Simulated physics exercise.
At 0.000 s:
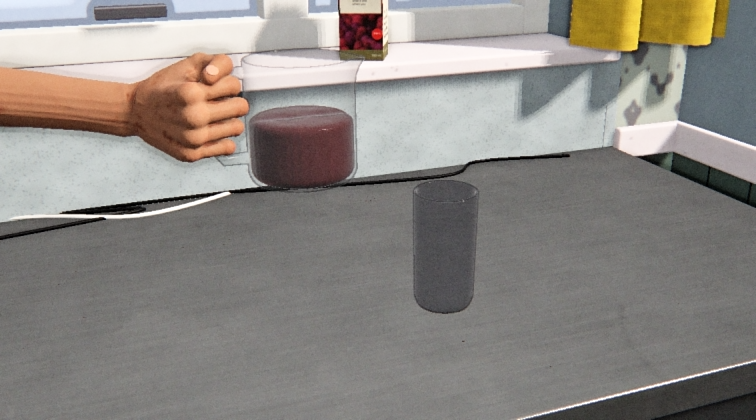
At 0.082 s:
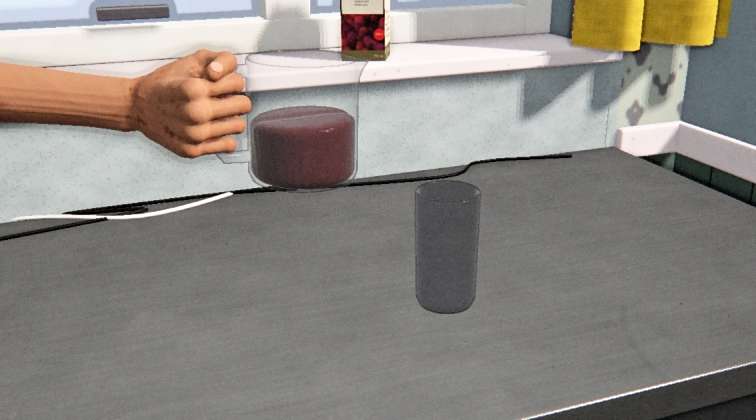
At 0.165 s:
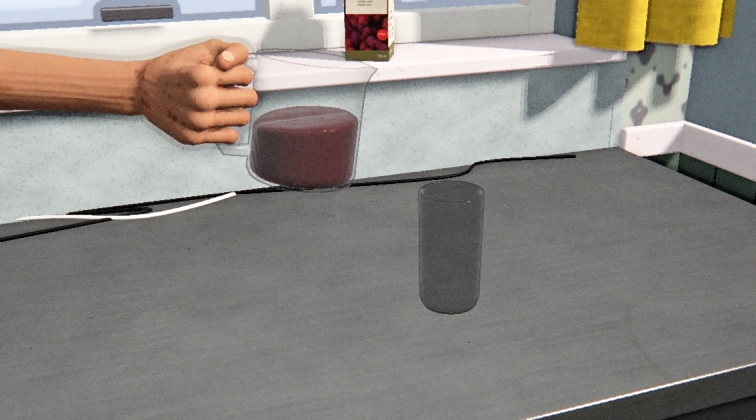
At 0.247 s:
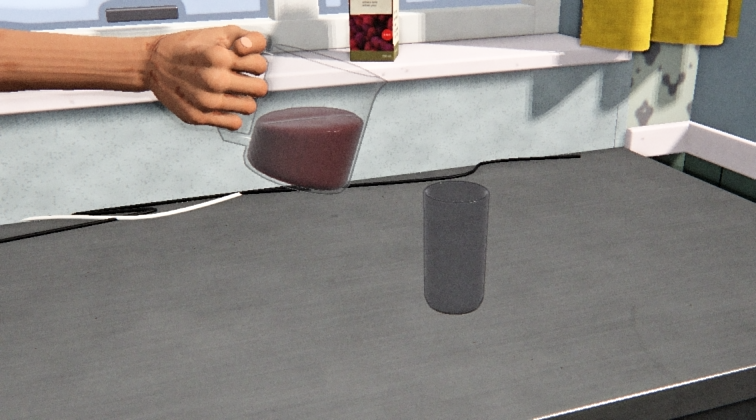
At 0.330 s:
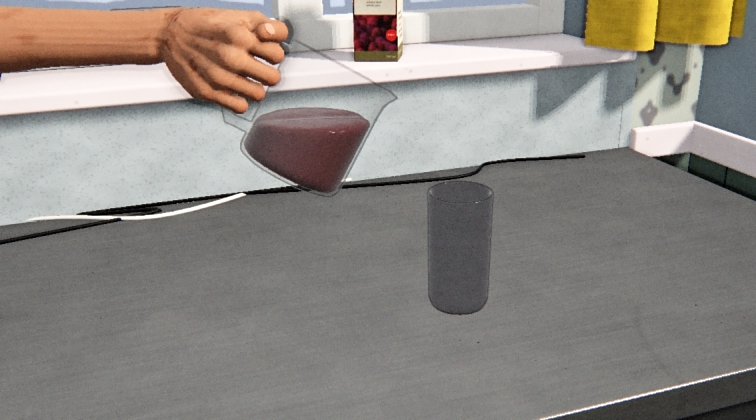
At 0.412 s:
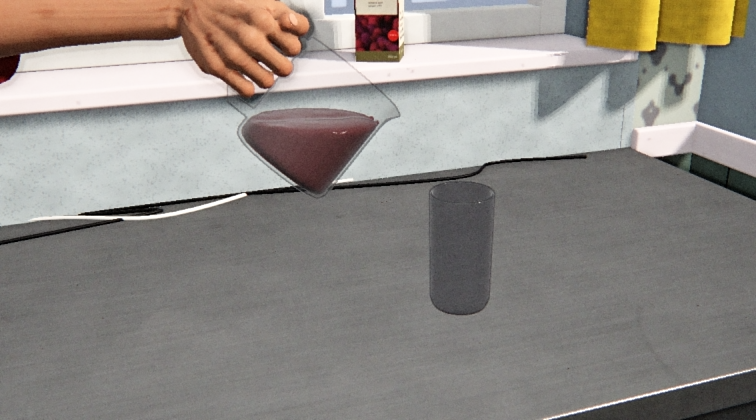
A hand holding a clear jug of dark red liquid kept it nearly still at first, then leaned it steadily to the right, above and beside an empty slim glass on the dark work surface.
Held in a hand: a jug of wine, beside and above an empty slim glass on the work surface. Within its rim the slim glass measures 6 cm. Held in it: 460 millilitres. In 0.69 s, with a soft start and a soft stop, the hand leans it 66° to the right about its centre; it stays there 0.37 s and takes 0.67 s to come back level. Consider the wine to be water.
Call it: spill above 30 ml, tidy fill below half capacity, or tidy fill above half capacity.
Spill.
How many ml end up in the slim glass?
Close to 60 ml in total.
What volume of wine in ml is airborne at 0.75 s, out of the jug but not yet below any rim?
About 70 ml.
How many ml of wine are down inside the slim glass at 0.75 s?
I'd put it around 5 ml.
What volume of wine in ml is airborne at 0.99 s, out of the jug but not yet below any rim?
Liquid in flight: Around 40 ml.
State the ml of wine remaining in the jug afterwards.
Roughly 280 ml.
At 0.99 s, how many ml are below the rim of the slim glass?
Estimate: Close to 50 ml.
Then, 0.75 s in, the tilt is 66° and the slim glass has 5 ml, the jug 390 ml, and 5 ml is on the work surface.
Then, 0.99 s in, the tilt is 66° and the slim glass has 50 ml, the jug 315 ml, and 60 ml is on the work surface.
Then, 1.25 s in, the tilt is 54° and the slim glass has 55 ml, the jug 280 ml, and 110 ml is on the work surface.
Then, 1.53 s in, the tilt is 14° and the slim glass has 55 ml, the jug 275 ml, and 130 ml is on the work surface.
Finally, the slim glass has 55 ml, the jug 275 ml, and 130 ml is on the work surface.
